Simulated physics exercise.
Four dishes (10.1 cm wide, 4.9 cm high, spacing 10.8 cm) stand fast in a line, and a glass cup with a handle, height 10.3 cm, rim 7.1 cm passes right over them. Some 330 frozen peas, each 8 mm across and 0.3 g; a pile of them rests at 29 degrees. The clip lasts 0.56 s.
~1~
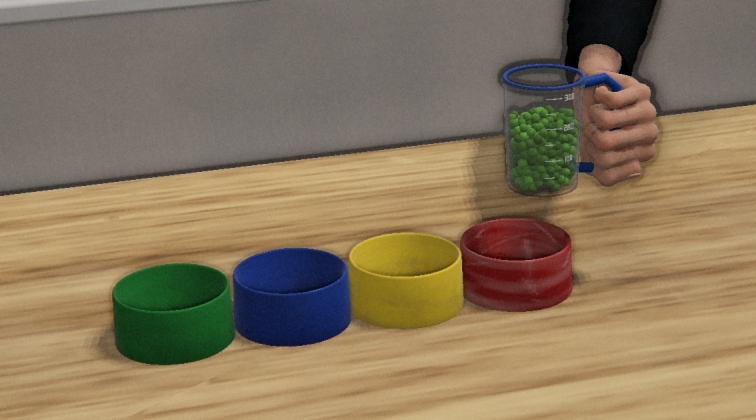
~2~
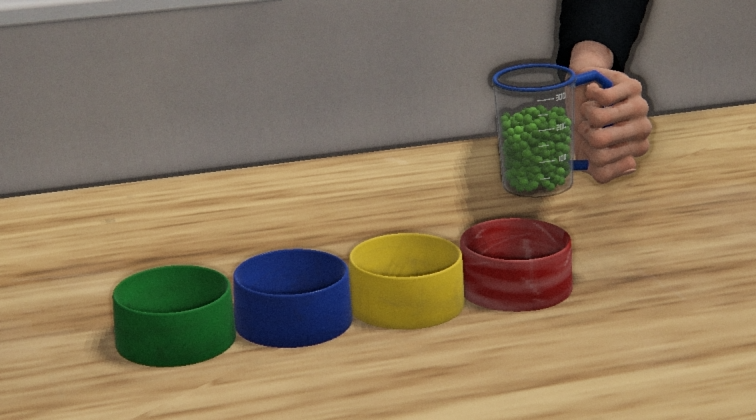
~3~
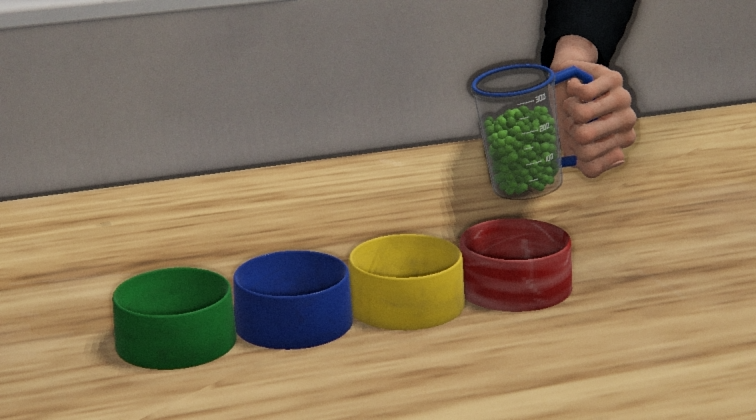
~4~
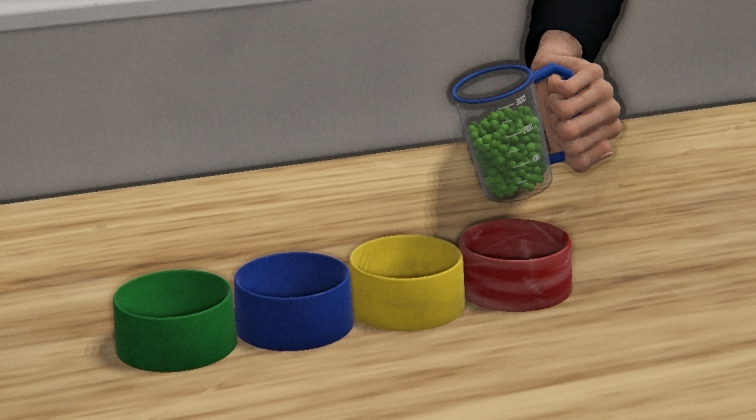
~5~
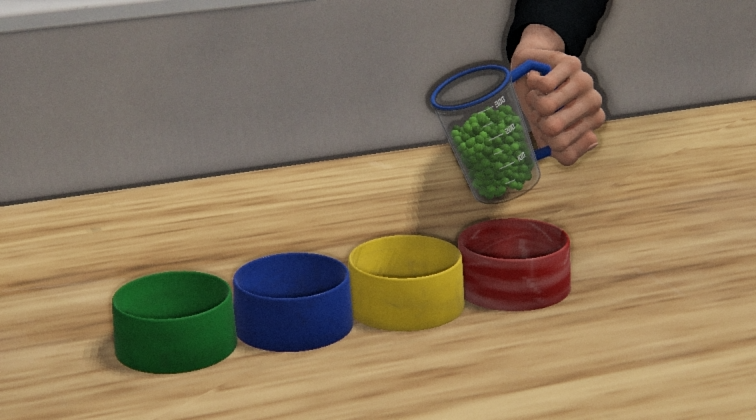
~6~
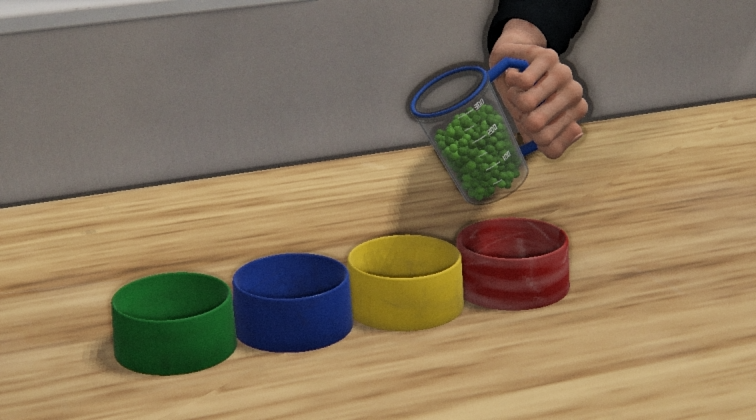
The video shows a hand holding a clear cup of green peas above a row of green, blue, yellow and red dishes on a wooden surface, moving it a short way left while steadily tilting its rim leftward.
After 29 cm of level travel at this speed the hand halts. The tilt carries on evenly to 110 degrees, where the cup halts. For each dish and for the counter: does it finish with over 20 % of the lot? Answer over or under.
Red under, blue under, green over, yellow under, counter under.
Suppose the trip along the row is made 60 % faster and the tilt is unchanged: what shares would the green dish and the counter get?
Then: Green 100; counter 0.
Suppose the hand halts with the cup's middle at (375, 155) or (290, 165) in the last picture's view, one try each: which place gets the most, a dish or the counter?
Most goes to: Blue; green.
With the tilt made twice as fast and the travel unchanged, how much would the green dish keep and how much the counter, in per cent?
Green 10; counter 0.
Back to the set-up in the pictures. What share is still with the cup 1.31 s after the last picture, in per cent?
About 100 per cent.
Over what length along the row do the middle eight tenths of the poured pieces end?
About 6 cm.
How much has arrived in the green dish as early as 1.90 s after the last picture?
About 75 per cent by then.
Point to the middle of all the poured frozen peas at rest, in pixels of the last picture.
At about (164, 327).
Then, 0.79 s after the last picture, tilt 68 degrees; cup holds 100 %.
Then, 1.31 s after the last picture, tilt 95 degrees; cup holds 100 %.
Then, 1.90 s after the last picture, tilt 110 degrees; cup holds 20 %, green 75 %.
In the end, red 0 %, blue 0 %, green 100 %, yellow 0 %, counter 0 %.
